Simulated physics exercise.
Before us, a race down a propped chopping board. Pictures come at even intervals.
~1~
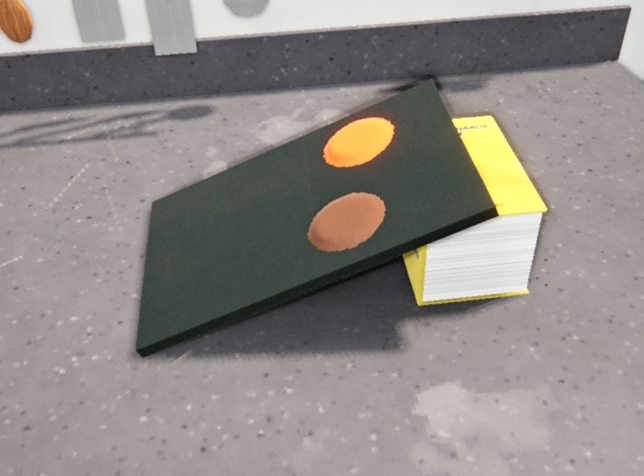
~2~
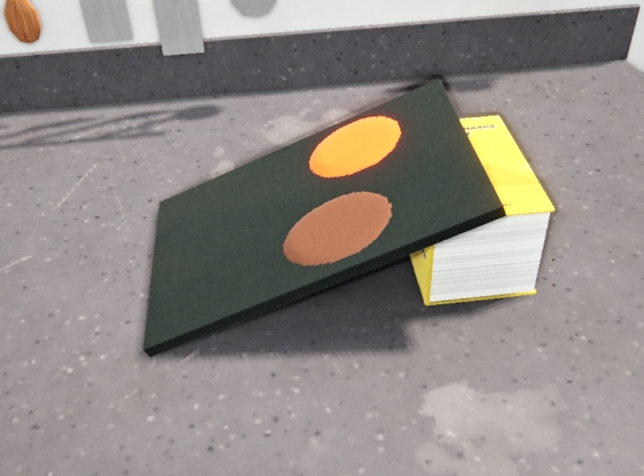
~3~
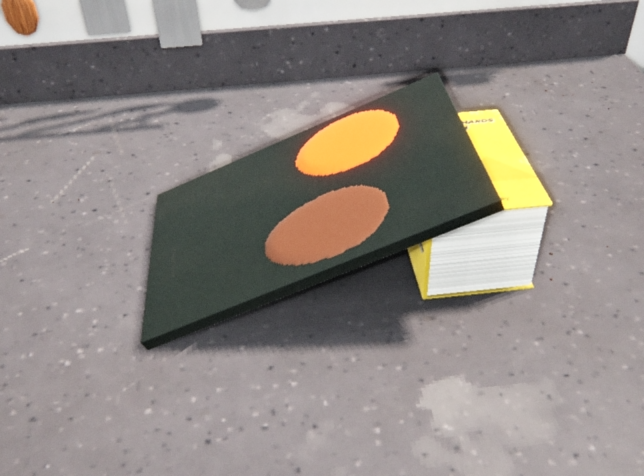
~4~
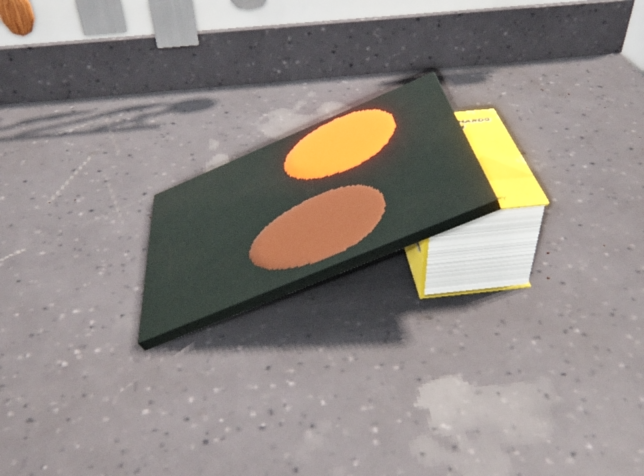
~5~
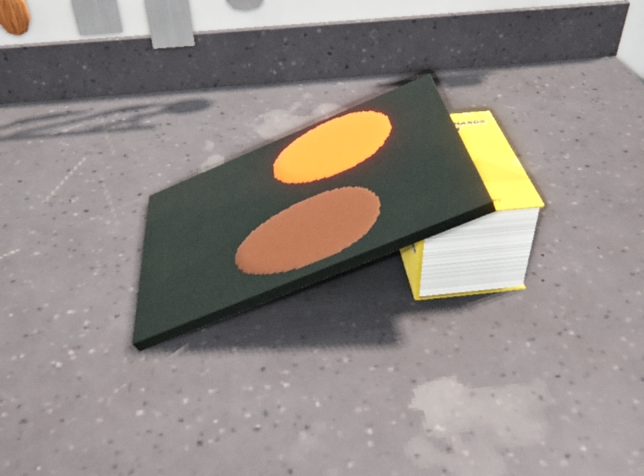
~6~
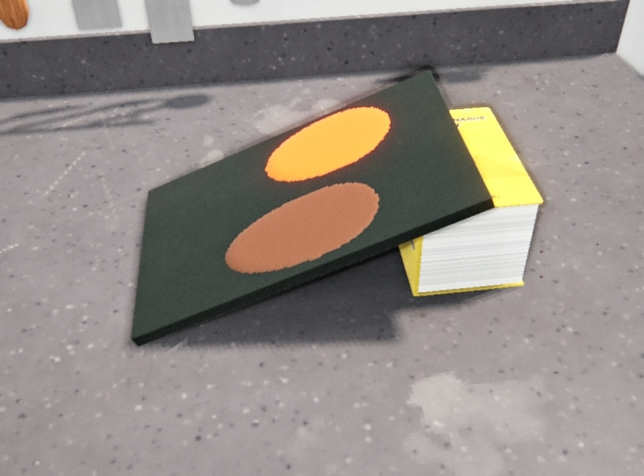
The footage shows an orange patch and a brown patch of liquid on a dark chopping board propped against a yellow book, both stretching steadily down the slope toward the left, their spread slowing as they become elongated ovals.
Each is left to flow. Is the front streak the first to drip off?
Yes.
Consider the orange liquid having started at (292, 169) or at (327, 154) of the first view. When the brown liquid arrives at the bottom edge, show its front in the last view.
Try one: About (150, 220); try two: About (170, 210).
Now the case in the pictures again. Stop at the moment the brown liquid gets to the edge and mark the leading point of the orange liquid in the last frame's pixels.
Look near (207, 193) for the tip.
A moment on, the brown liquid is three quarters of the way down; the orange liquid is three quarters of the way down.
Further on, the brown liquid is close to the edge; the orange liquid is three quarters of the way down.
When it is over, the brown liquid is at the low edge; the orange liquid is three quarters of the way down.
